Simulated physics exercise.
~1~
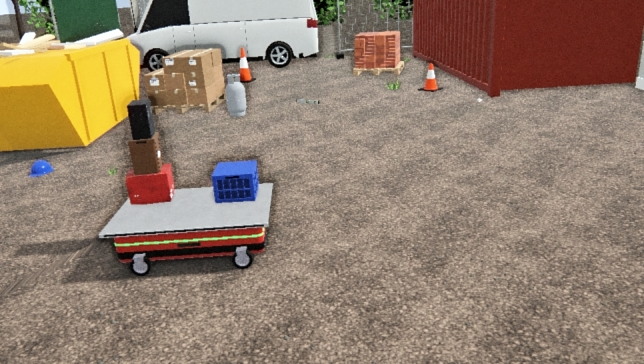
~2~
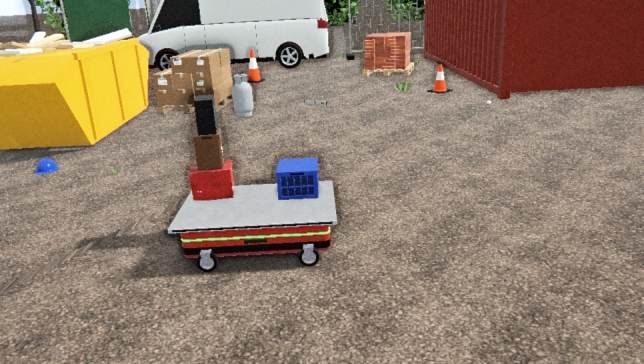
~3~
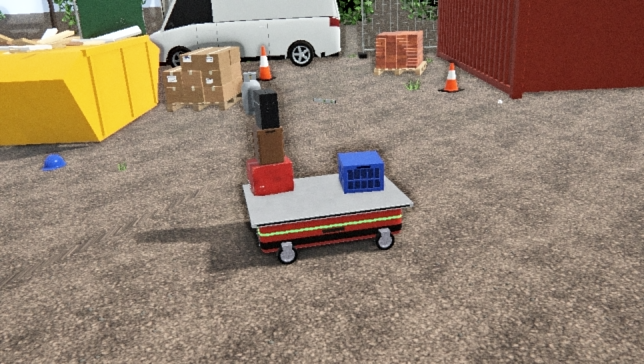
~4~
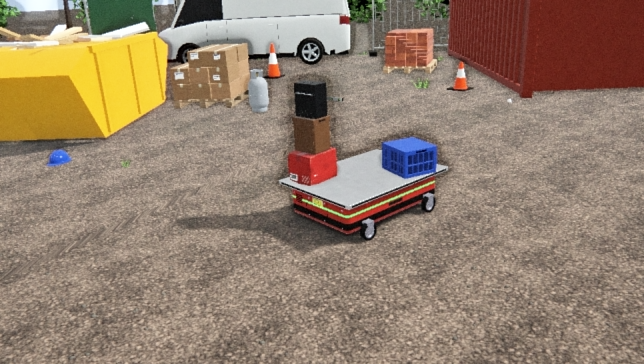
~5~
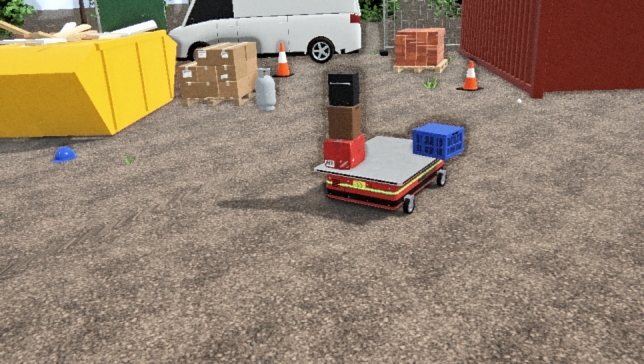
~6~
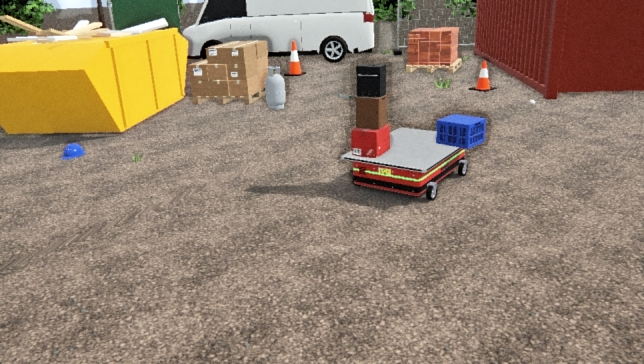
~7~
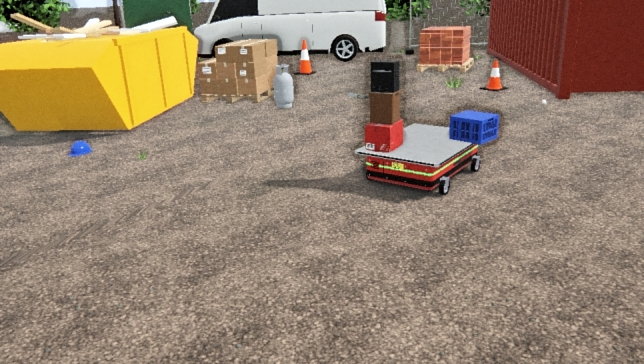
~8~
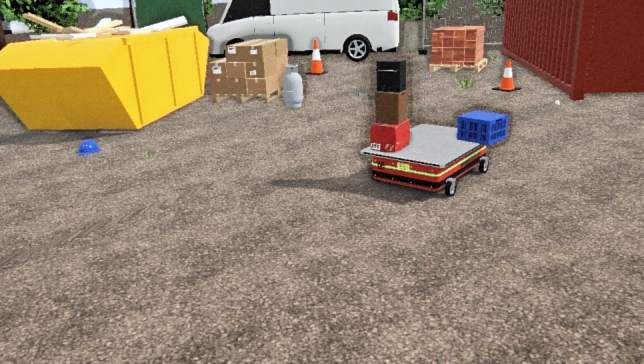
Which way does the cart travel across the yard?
The cart moves to the right, as the viewer sees it.
